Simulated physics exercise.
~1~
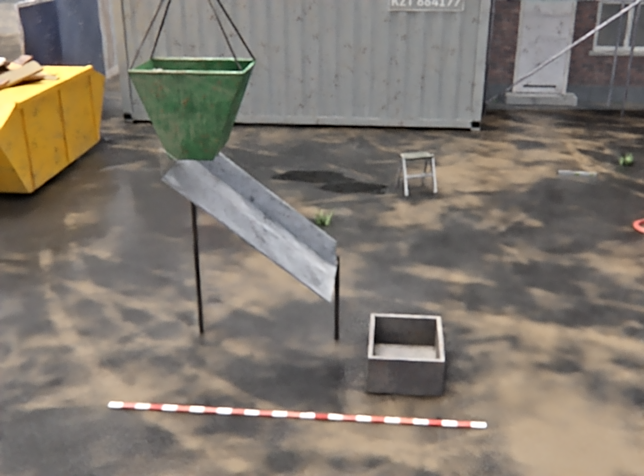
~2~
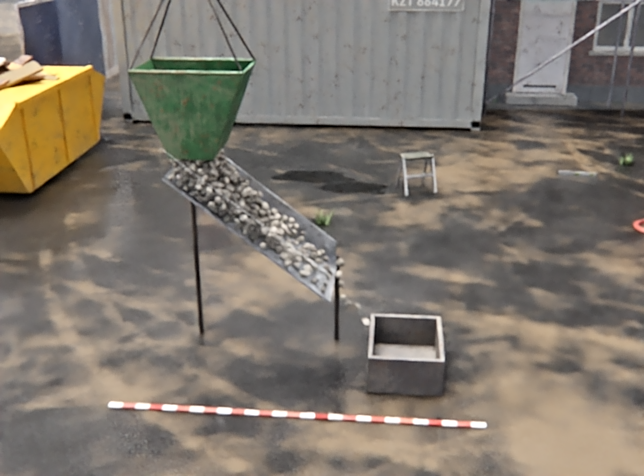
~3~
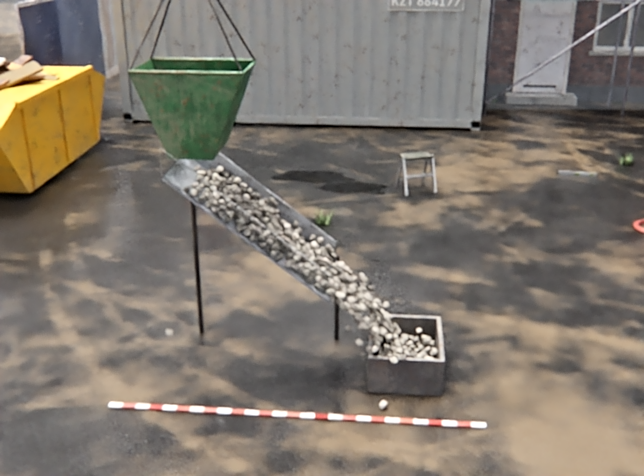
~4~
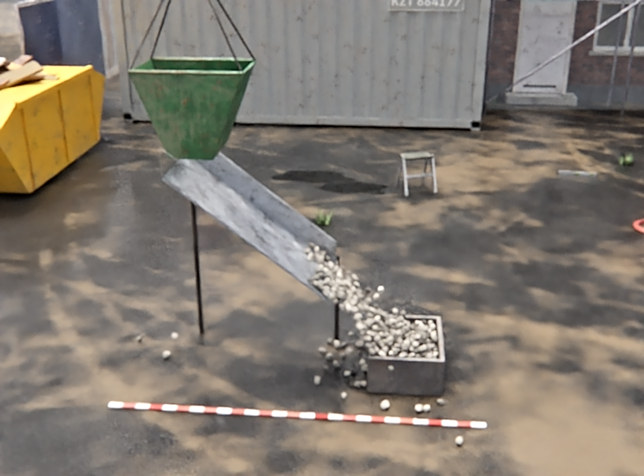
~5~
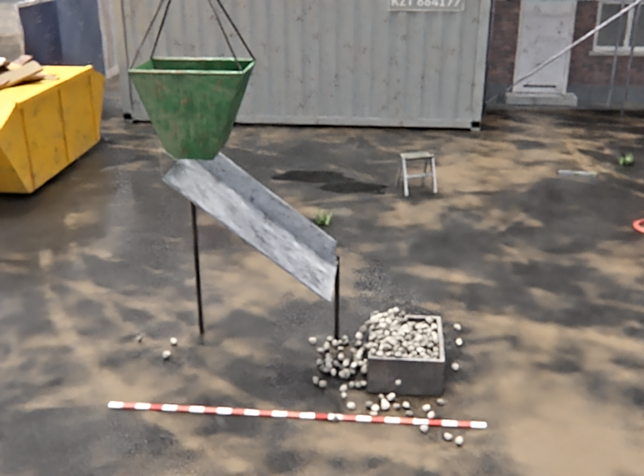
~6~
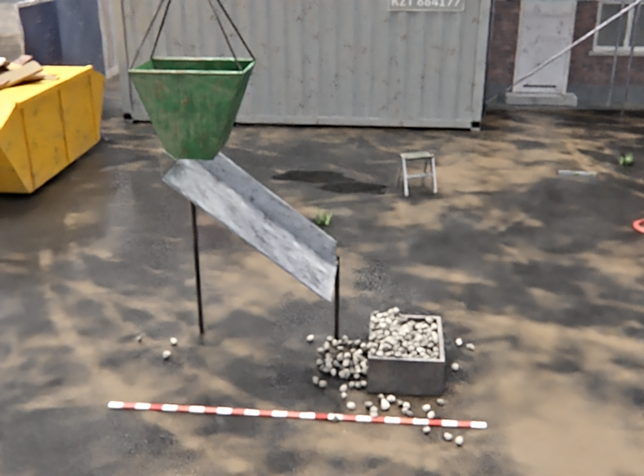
In a yard, stones slide down a sloping chute, filling a bin and spilling around it.
